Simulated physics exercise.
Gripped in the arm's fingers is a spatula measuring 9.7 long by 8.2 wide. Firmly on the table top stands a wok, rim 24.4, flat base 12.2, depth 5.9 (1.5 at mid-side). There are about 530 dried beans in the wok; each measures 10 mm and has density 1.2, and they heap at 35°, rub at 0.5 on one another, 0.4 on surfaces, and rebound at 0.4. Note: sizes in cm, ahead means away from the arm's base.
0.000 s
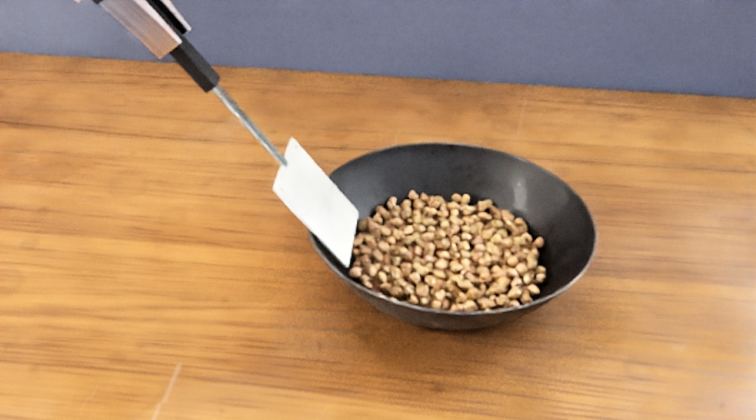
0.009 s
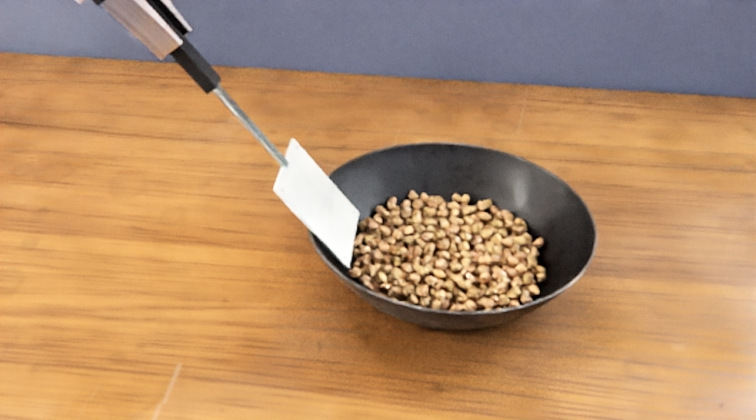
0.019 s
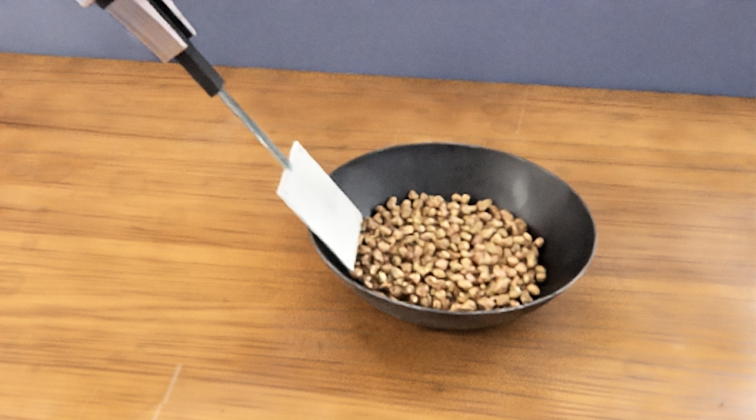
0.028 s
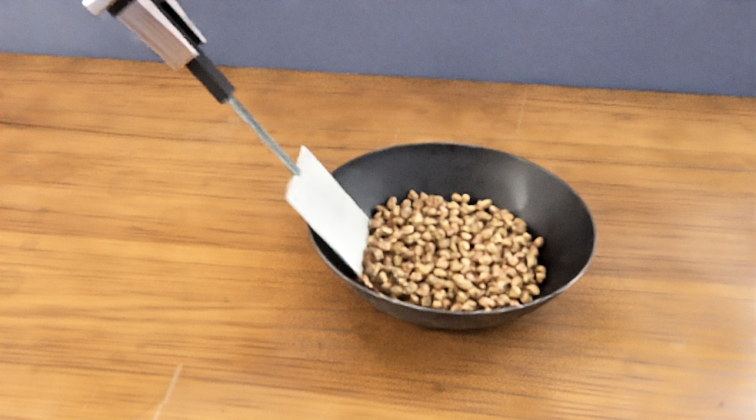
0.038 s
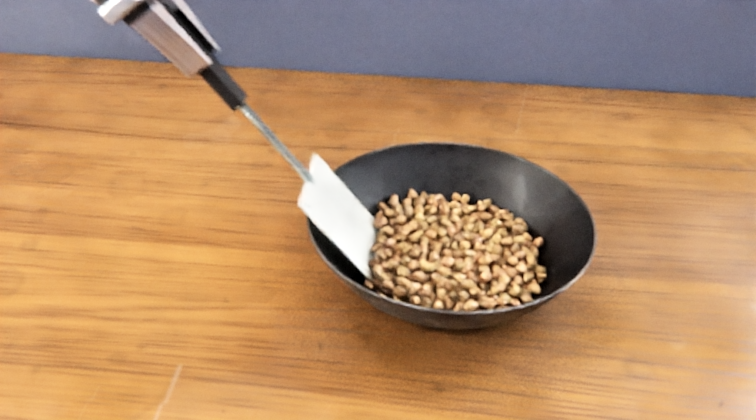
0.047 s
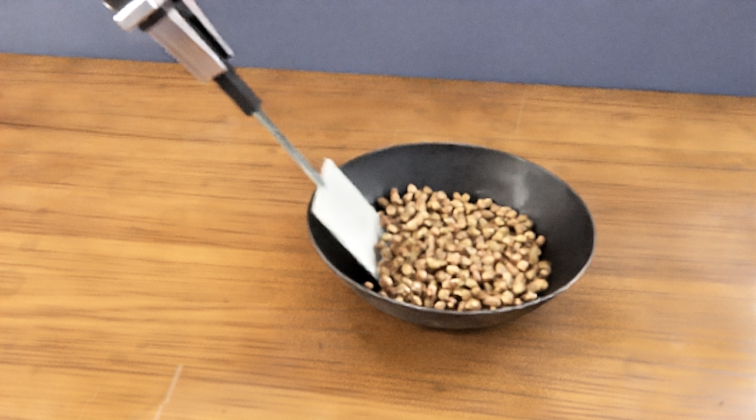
On a wooden table, a gripped white spatula slides slightly rightward against beans in a dark wok.
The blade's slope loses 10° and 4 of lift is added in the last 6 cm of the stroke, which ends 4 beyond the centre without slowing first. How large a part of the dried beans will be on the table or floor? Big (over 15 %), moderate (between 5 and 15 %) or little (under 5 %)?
The share is moderate.
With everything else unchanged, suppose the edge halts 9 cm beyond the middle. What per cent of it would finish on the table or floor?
It would come to roughly 35 percent.
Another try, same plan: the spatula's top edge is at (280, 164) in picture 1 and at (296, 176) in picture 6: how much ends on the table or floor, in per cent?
My guess would be close to 0 per cent.
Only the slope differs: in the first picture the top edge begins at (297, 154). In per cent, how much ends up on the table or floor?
I'd estimate around 10 per cent.
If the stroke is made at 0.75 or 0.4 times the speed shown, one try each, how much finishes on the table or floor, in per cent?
First try around 0 %, second try around 0 %.
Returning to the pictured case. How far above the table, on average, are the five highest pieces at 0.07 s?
Somewhere around 5 centimetres high.
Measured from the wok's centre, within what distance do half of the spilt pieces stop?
About 34 cm out from the centre.
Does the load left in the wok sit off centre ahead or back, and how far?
Roughly 4.0 centimetres ahead.
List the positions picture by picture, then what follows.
The spatula top edge at (283, 162), sloping 52°; upper third of the load around (447, 251), from x 350 to 540, top at y 195; 530 in the wok, in the first frame.
The spatula top edge at (284, 163), sloping 52°; upper third of the load around (447, 251), from x 350 to 540, top at y 195, in the second frame.
The spatula top edge at (287, 166), sloping 52°; upper third of the load around (447, 251), from x 350 to 540, top at y 195, in the third frame.
The spatula top edge at (296, 172), sloping 52°; upper third of the load around (447, 251), from x 350 to 540, top at y 195, in the fourth frame.
The spatula top edge at (308, 178), sloping 52°; upper third of the load around (445, 250), from x 350 to 540, top at y 195, in the fifth frame.
The spatula top edge at (321, 183), sloping 52°; upper third of the load around (449, 246), from x 355 to 545, top at y 190; 530 in the wok, in the sixth frame.
After 0.07 s, sloping 52°, highest piece 6 above the table; 530 in the wok.
After 0.09 s, sloping 48°, highest piece 10 above the table; 529 in the wok, 1 on the blade or in flight.
After 0.31 s, sloping 42°, highest piece 30 above the table; 482 in the wok, 34 on the table or floor, 14 on the blade or in flight.
After 1.36 s, sloping 42°, highest piece 5 above the table; 482 in the wok, 48 on the table or floor.
In the end, 482 in the wok, 48 on the table or floor. That is 9 % on the table or floor.
